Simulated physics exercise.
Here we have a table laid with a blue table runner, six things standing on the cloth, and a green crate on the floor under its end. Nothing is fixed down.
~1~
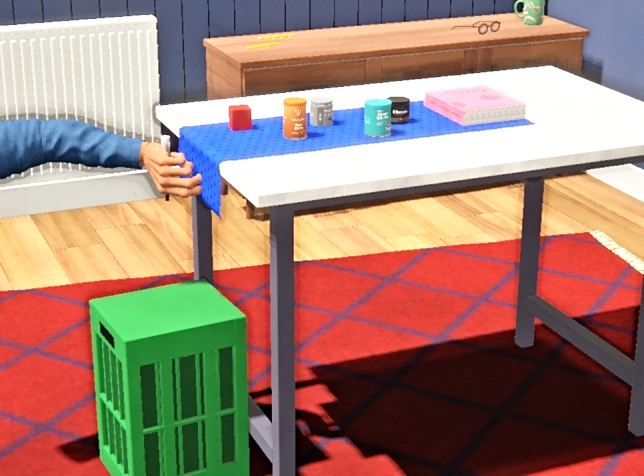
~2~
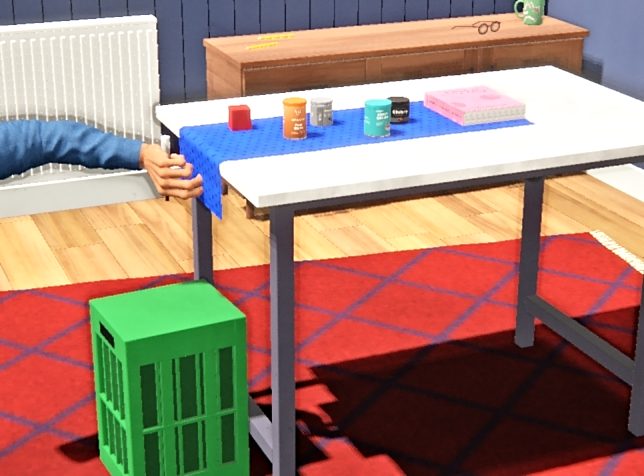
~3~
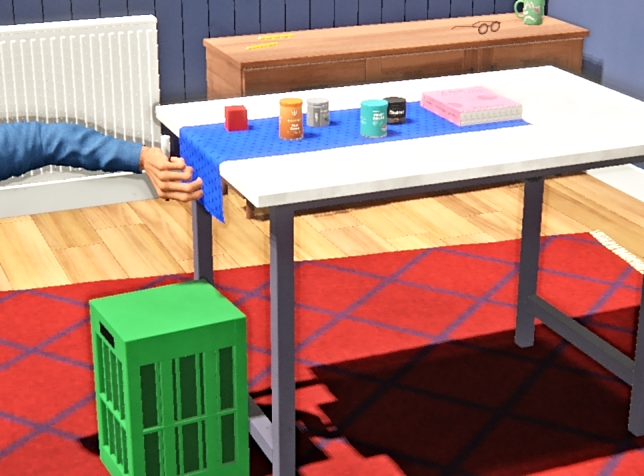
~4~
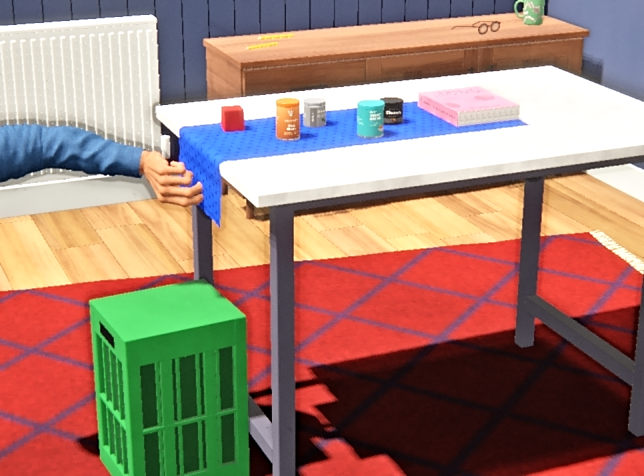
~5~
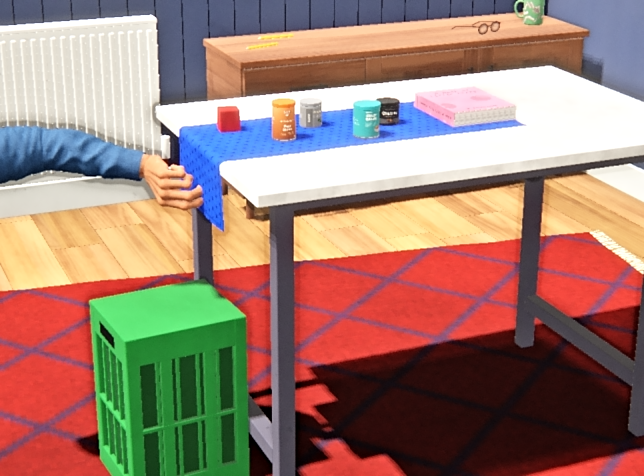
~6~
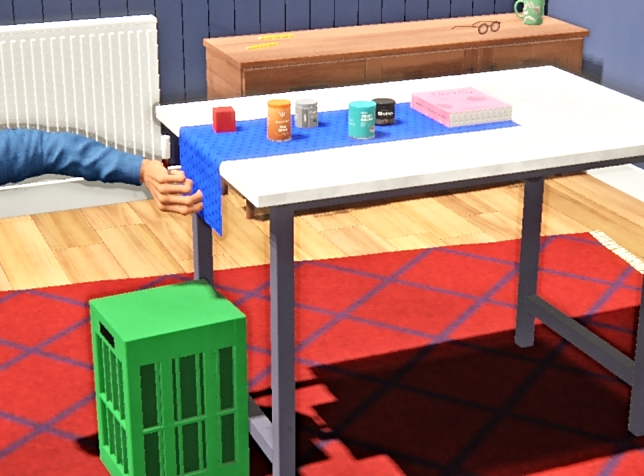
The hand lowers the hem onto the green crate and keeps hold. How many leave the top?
The answer is two.
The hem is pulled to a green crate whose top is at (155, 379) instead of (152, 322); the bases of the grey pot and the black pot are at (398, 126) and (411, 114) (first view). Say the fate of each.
The grey pot remains up, the black pot survives.
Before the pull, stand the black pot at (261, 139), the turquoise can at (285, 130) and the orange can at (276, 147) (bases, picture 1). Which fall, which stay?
The black pot is carried off, the turquoise can falls, the orange can falls.
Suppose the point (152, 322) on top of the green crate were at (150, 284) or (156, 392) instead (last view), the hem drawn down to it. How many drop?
Over the edge go 1 and 4.
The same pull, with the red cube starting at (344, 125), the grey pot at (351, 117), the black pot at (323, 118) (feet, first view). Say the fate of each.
The red cube remains up, the grey pot remains up, the black pot does not fall.
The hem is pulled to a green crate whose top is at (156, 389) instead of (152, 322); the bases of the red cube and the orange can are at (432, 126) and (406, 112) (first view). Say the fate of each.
The red cube stays on, the orange can holds on.
Early on, hem near (200, 261); red cube gone.
Midway, hem on the crate; red cube gone.
Finally, hem on the crate; red cube and orange can gone. Over the edge go two.
